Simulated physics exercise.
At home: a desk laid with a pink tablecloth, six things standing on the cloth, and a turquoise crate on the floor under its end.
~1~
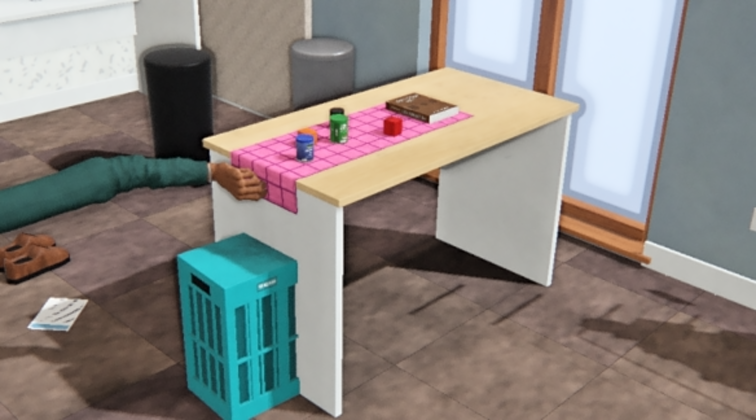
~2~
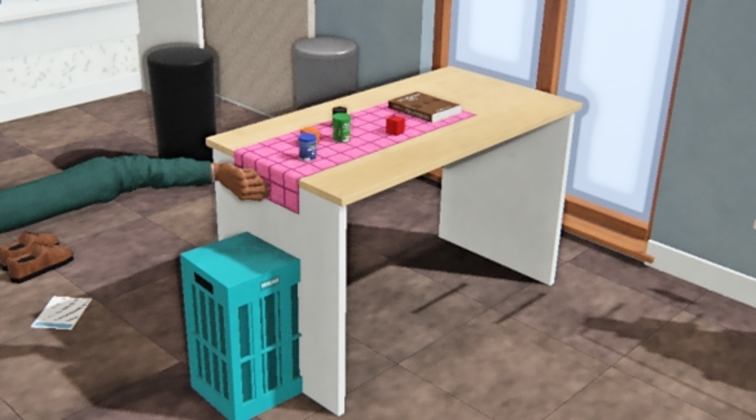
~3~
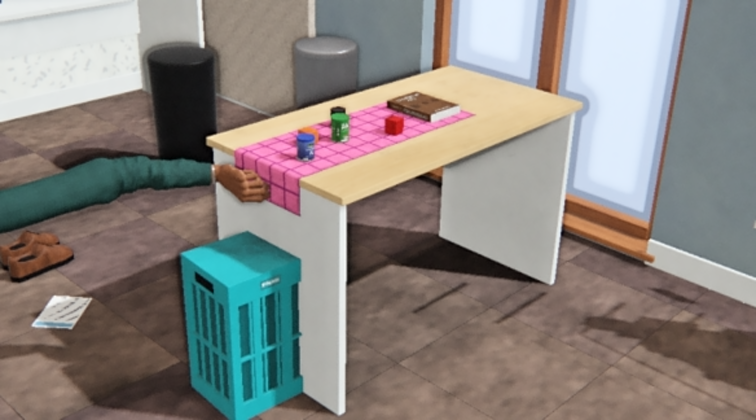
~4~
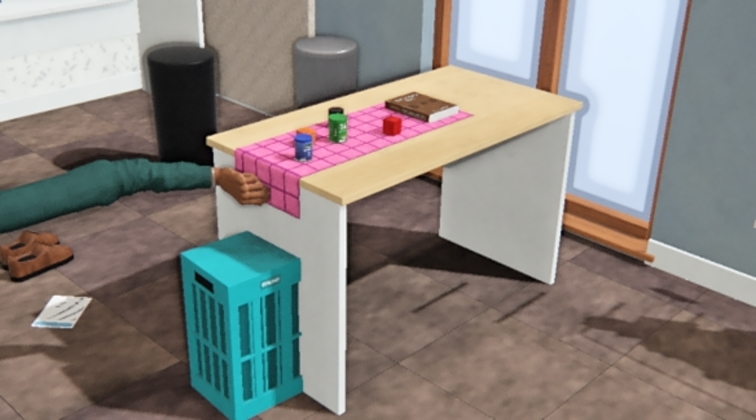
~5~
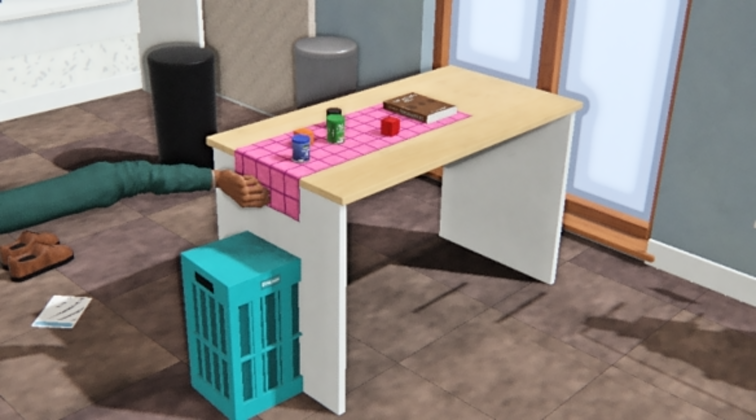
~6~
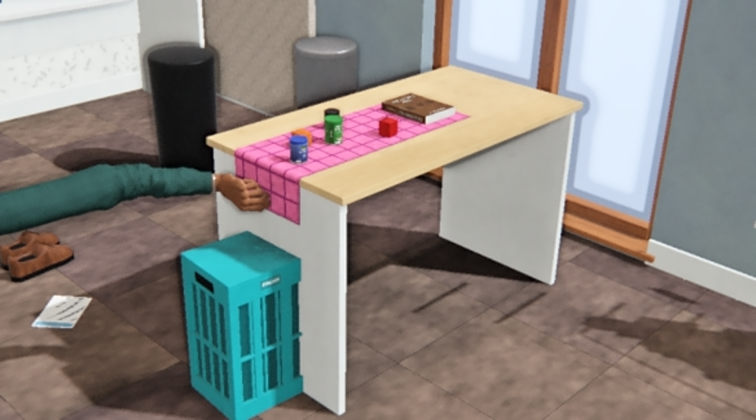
In a room with a brown tiled floor and glazed doors, seen from above at an angle, a pale-topped desk stands over a turquoise crate. On its pink checked cloth are blue and green cans, small orange, black and red objects, and a brown book. After a tiny shift of view, a green-sleeved arm's hand slowly draws the cloth down over the left end, the objects sliding slightly left with it.
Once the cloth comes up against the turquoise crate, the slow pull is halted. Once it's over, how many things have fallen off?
In all, one slips off.
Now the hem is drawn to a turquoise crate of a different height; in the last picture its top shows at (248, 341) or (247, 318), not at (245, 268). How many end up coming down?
For the first height 4, for the second 3.
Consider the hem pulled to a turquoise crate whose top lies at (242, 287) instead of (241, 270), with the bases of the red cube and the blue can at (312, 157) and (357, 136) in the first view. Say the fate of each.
Result: Red cube gone, blue can still there.
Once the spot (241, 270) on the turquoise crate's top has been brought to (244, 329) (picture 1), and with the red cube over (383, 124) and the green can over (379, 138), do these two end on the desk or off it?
Looks like the red cube hangs in there, and the green can hangs in there.
A little later, hem on the crate; blue can gone.
When it is over, hem on the crate; blue can gone. The desk loses one.
